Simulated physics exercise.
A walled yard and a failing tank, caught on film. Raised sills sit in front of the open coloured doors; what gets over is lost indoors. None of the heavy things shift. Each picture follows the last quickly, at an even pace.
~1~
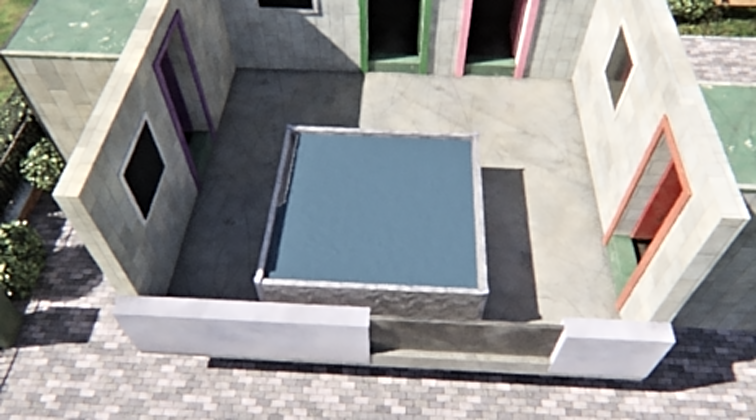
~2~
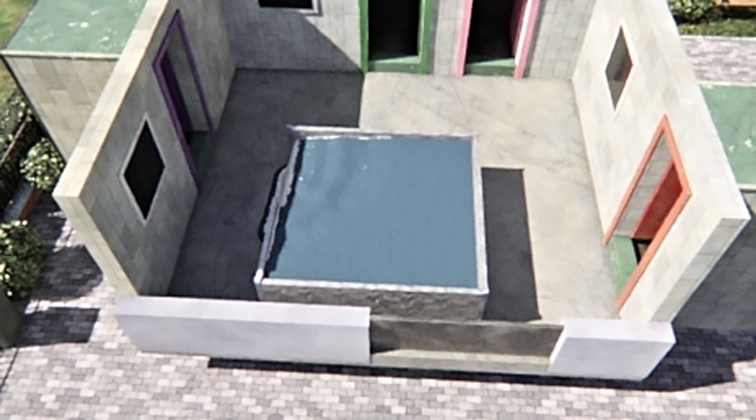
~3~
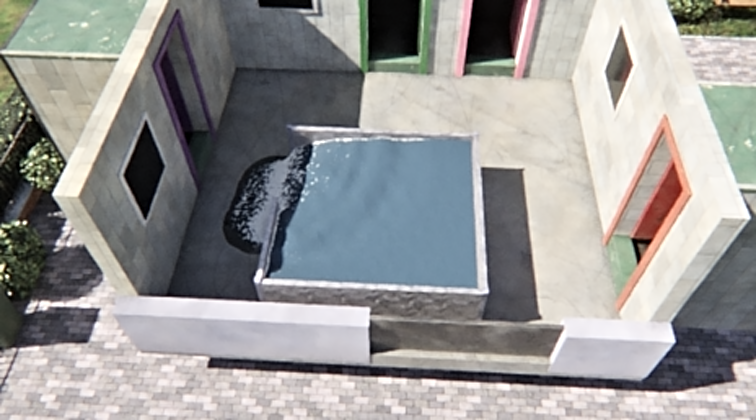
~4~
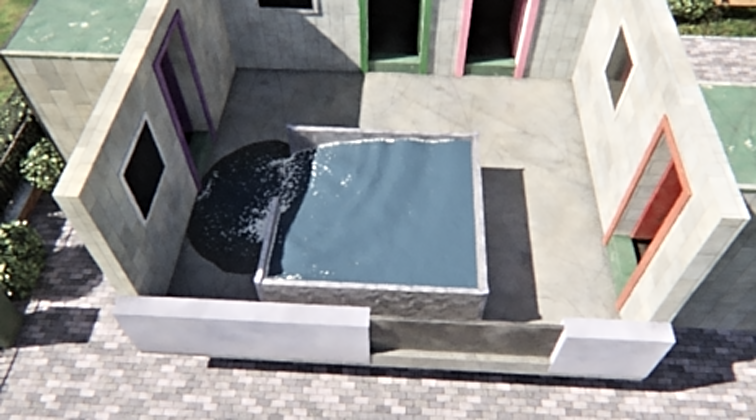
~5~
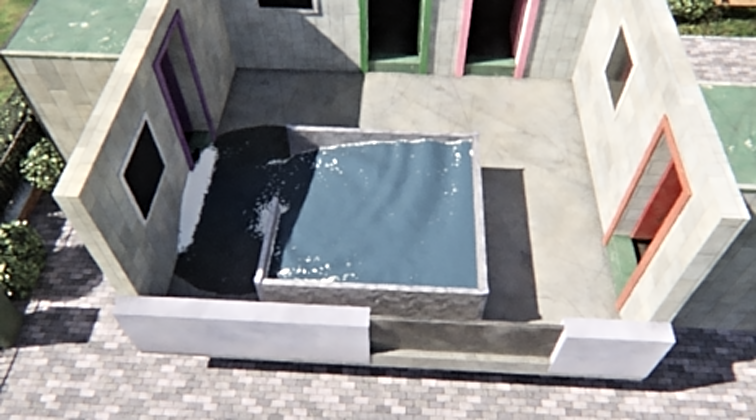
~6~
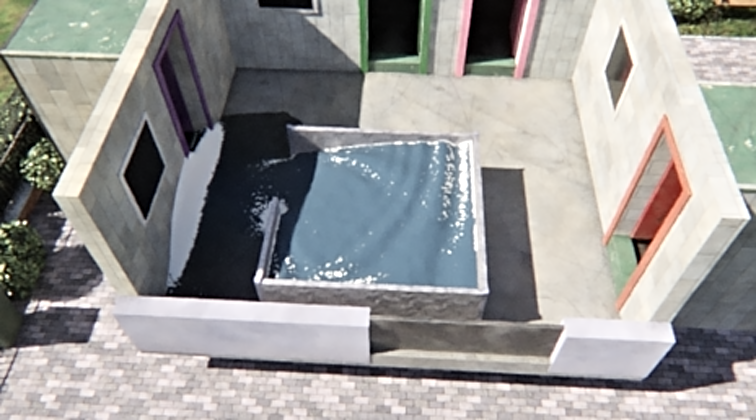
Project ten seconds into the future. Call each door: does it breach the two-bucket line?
Calls: The red door does not breach it; the green door does not breach it; the purple door breaches it; the pink door does not breach it.
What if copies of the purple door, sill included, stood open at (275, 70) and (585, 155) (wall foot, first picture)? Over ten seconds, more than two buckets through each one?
Result: First overshoots, second undershoots.
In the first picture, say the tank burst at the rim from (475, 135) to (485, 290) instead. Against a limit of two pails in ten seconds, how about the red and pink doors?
Lab note: The red one tops the threshold, the pink one tops the threshold.
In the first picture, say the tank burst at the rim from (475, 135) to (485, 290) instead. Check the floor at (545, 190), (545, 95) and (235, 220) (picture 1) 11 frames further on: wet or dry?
Submerged, submerged, unwetted.
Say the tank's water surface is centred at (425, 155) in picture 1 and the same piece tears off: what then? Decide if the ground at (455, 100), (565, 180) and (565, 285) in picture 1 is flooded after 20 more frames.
Log: Flood; no flood; no flood.
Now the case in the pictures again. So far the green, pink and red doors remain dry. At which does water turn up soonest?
Call: The green one.
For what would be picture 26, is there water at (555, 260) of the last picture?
It'll be unwetted.
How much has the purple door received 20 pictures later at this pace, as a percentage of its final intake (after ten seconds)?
That comes out to 85 per cent by my count.
A moment on, water covers 25 % of the floor; the red door not reached, the green door not reached, the purple door over two buckets in, the pink door not reached.
Next, water covers 35 % of the floor; the red door not reached, the green door wet at the sill, nothing in, the purple door far over two buckets in, the pink door not reached.
Then, water covers 75 % of the floor; the red door wet at the sill, nothing in, the green door wet at the sill, nothing in, the purple door far over two buckets in, the pink door wet at the sill, nothing in.
Later, water covers 95 % of the floor; the red door wet at the sill, nothing in, the green door wet at the sill, nothing in, the purple door far over two buckets in, the pink door wet at the sill, nothing in.
In the end, water covers 95 % of the floor; the red door wet at the sill, nothing in, the green door wet at the sill, nothing in, the purple door far over two buckets in, the pink door wet at the sill, nothing in.
